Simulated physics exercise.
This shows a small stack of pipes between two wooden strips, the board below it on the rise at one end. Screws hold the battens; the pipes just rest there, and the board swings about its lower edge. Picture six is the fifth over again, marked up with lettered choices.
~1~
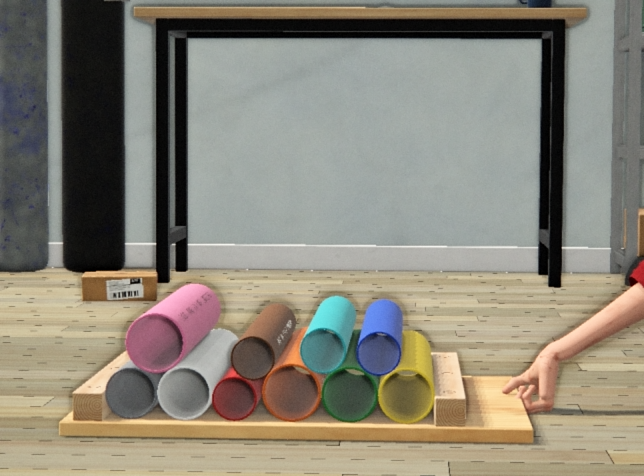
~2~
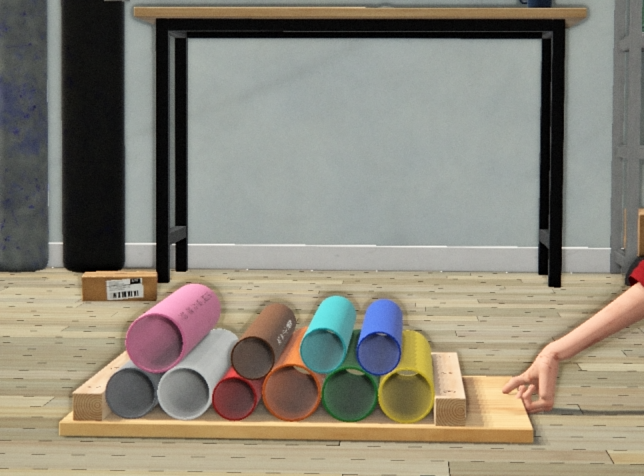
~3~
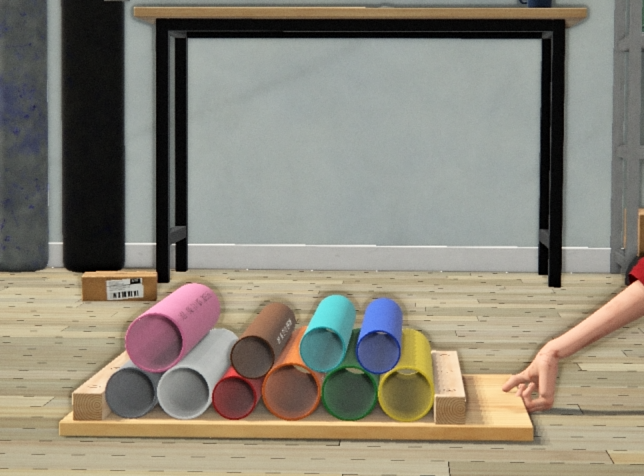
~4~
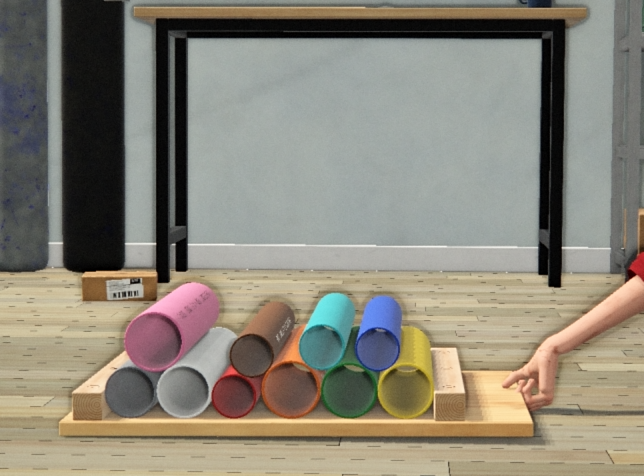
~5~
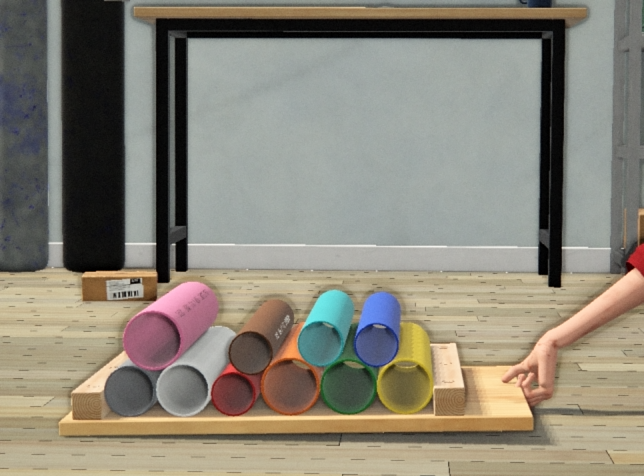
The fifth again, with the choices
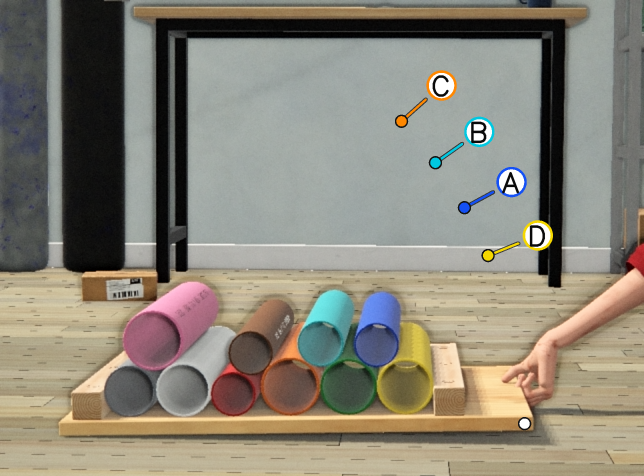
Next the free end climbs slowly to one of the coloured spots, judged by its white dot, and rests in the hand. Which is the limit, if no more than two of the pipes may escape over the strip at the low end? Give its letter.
The last mark within the limit is A.
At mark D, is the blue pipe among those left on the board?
The blue pipe: Yes.
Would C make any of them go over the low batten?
Yes, at C.
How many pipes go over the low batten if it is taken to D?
It comes to none.
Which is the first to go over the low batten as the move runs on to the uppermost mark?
It is the pink one.
On the copy, A at (464, 208); B at (435, 162); C at (401, 122); D at (488, 256); the white dot at (525, 423).
On A. First, board at 17°.
Then, board at 29°.
Finally, board at 29°, two over the low batten (pink, brown).
By contrast, B four over the low batten (pink, brown, turquoise, blue); C four over the low batten (pink, brown, turquoise, blue); D none over the low batten.
